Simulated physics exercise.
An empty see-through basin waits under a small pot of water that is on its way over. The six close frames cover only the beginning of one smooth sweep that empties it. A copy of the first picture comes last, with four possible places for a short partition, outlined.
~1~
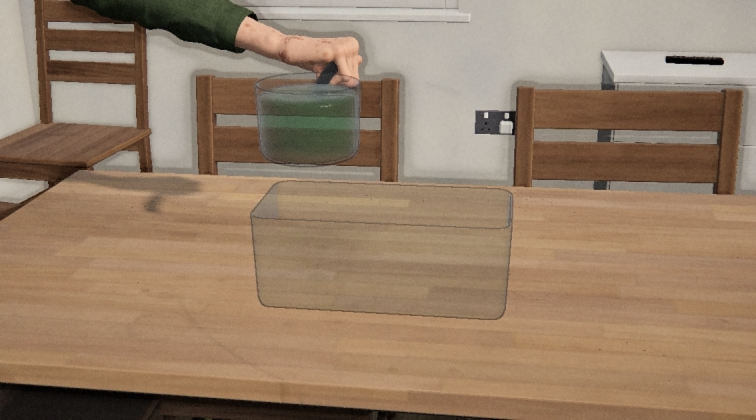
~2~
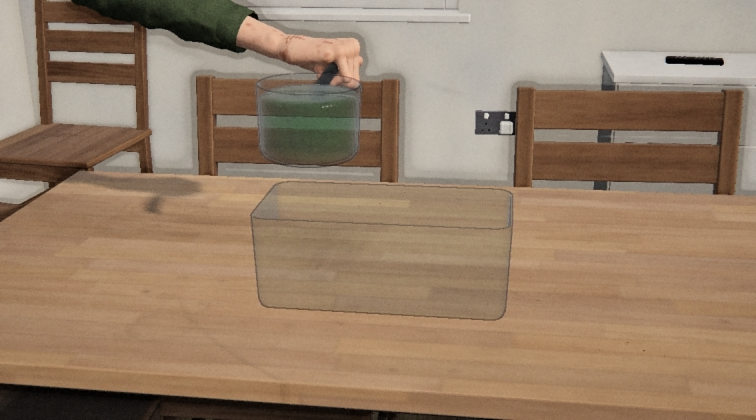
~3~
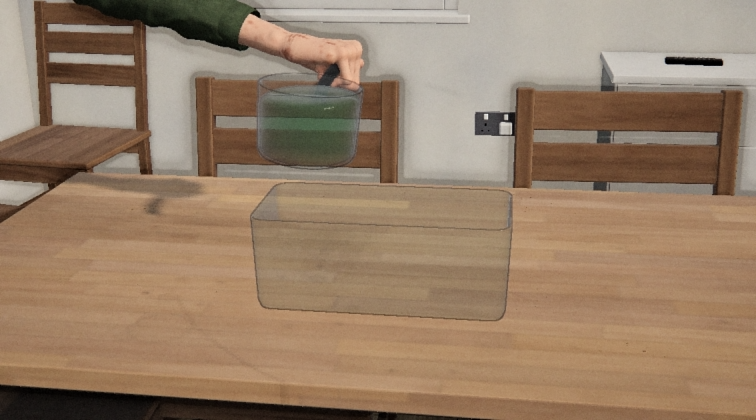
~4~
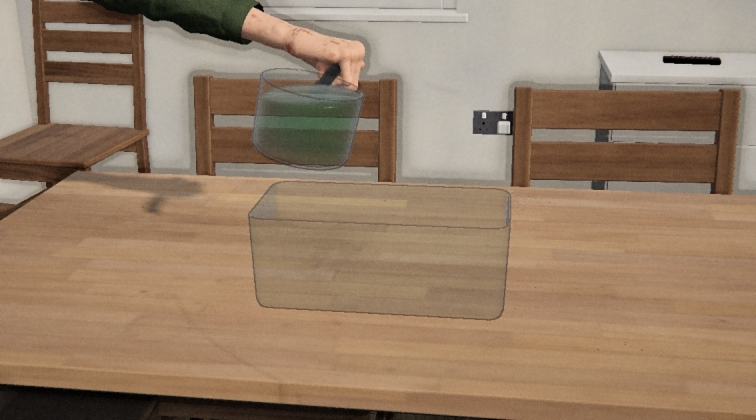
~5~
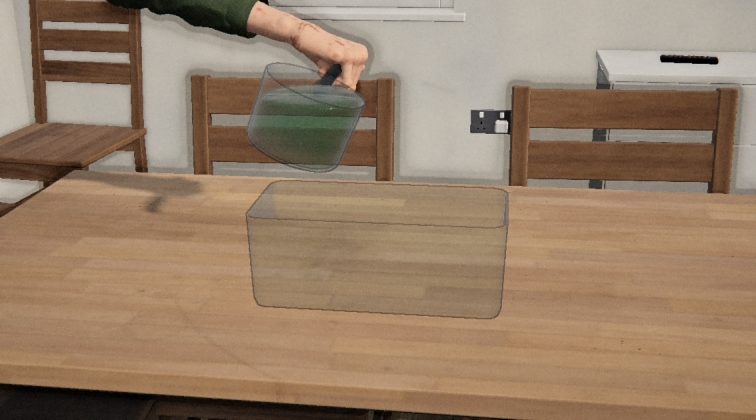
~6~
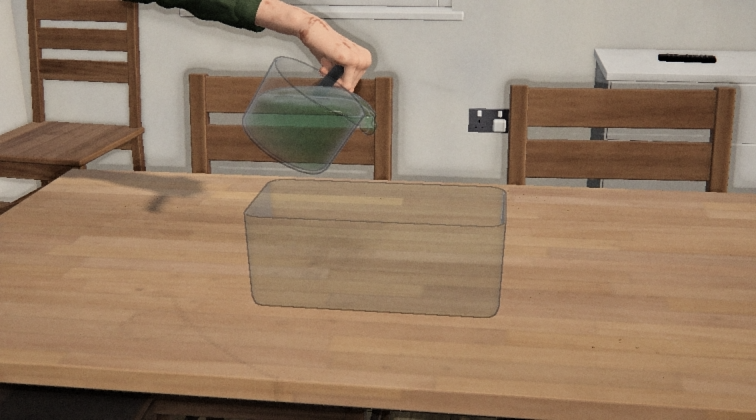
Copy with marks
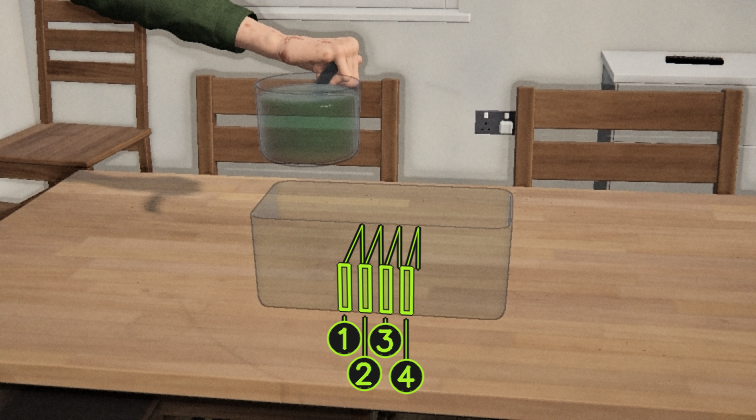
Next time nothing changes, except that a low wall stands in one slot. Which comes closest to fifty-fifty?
The best place is 4.
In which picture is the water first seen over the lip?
Picture 5.
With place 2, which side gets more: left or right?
The right one.
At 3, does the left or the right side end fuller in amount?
More ends on the right.
On the marked copy, 1 at (344, 316); 2 at (364, 317); 3 at (385, 318); 4 at (406, 320).
With 1, about 1 % ends left of the wall and 98 % right of it.
With 2, about 10 % ends left of the wall and 90 % right of it.
With 3, about 28 % ends left of the wall and 72 % right of it.
With 4, about 52 % ends left of the wall and 47 % right of it.
